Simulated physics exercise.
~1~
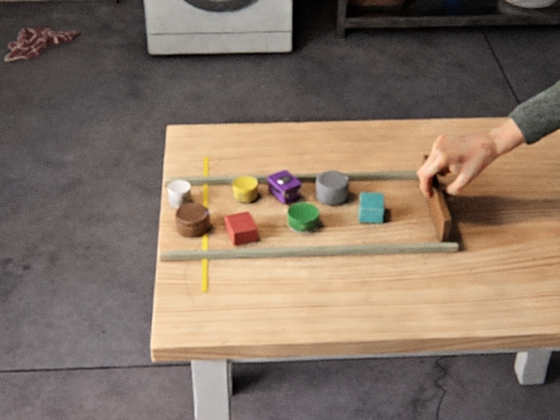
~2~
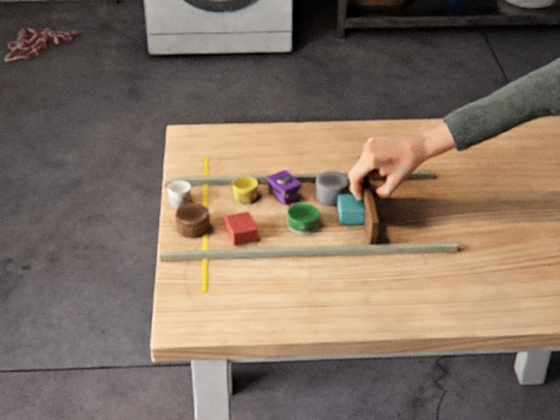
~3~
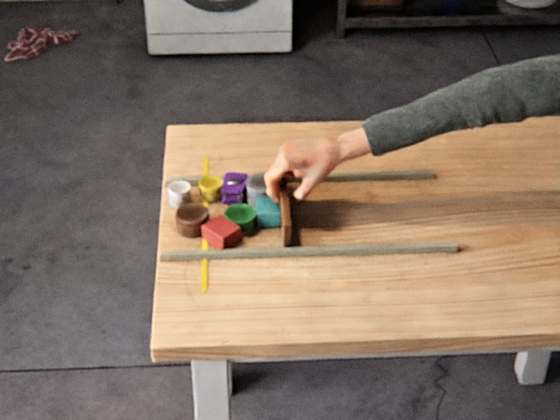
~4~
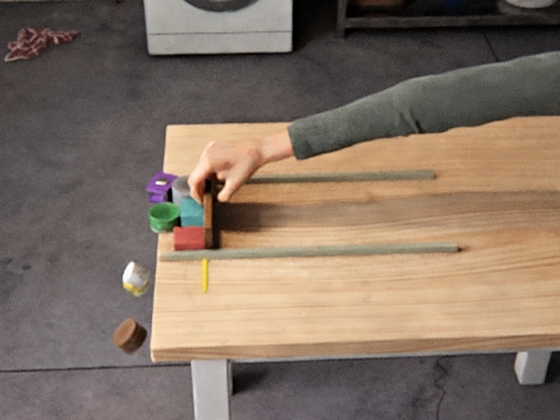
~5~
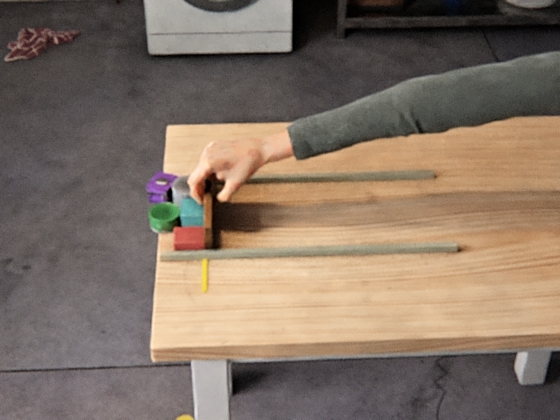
On a wooden table, a hand slides a board left, pushing three small things off the edge.
